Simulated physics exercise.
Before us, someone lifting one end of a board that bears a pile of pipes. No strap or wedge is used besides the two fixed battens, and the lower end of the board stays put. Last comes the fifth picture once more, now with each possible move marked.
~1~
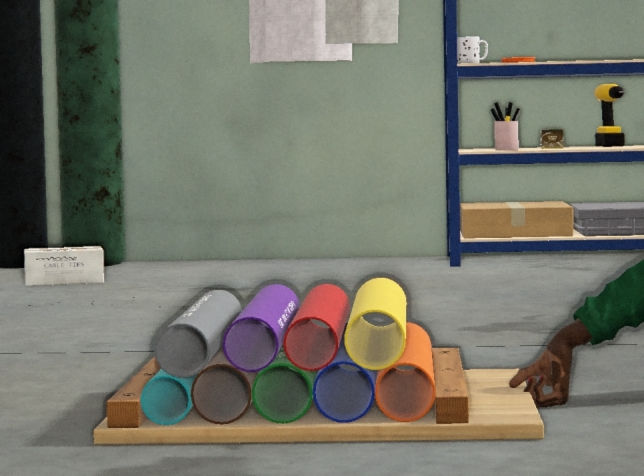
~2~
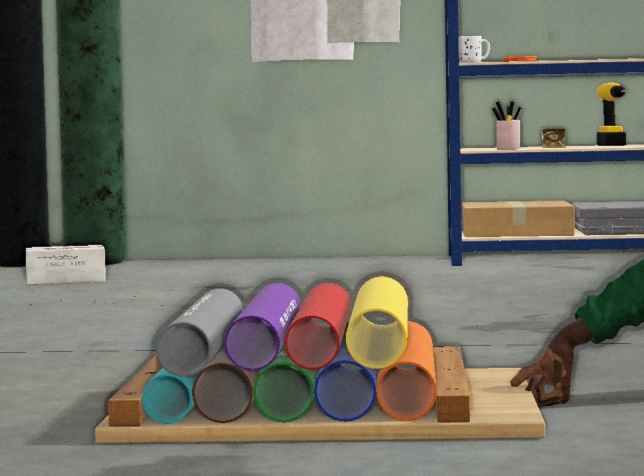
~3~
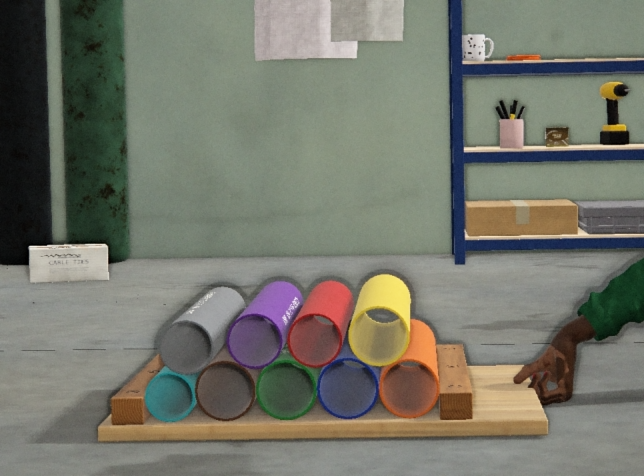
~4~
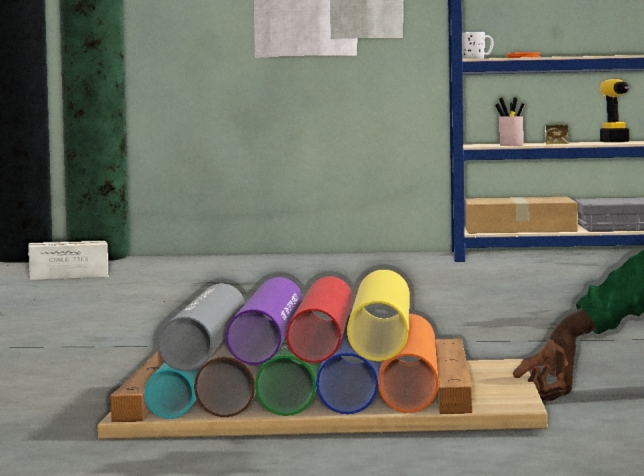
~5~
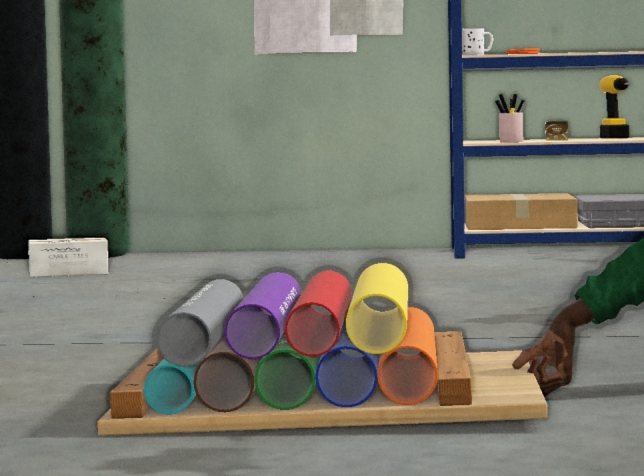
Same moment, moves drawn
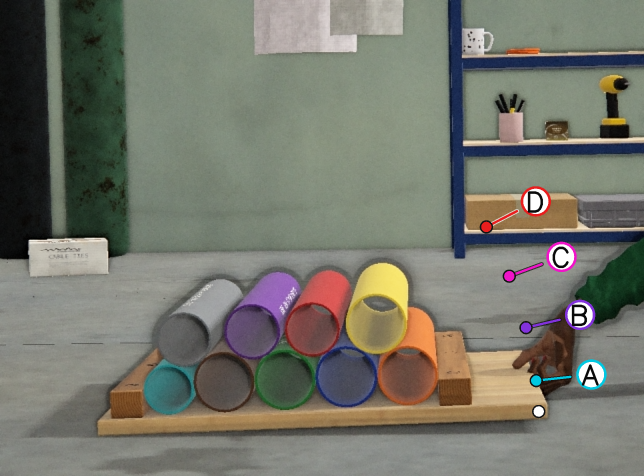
Nine coloured pipes lie stacked between two wooden blocks on a board, seen from the front in a workshop with a pale green wall and blue shelves at right. Grey, purple, red and yellow pipes rest above teal, brown, green, blue and orange ones. A hand in a green sleeve stays at the board's right end while the view drifts slightly and the pile barely moves.
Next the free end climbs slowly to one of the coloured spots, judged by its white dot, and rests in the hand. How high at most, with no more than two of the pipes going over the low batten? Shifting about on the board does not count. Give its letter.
At most to D.
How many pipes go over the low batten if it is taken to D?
The count is one.
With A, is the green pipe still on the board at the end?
Yes, with A.
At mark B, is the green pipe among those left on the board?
The green pipe: Yes.
On the marked copy, A at (536, 380); B at (526, 327); C at (509, 276); D at (486, 227); the white dot at (539, 412).
Taking D. A third of the way, board at 16°.
Two thirds of the way, board at 27°.
When it is over, board at 27°, one over the low batten (grey).
As for the rest, A none over the low batten; B none over the low batten; C one over the low batten (grey).
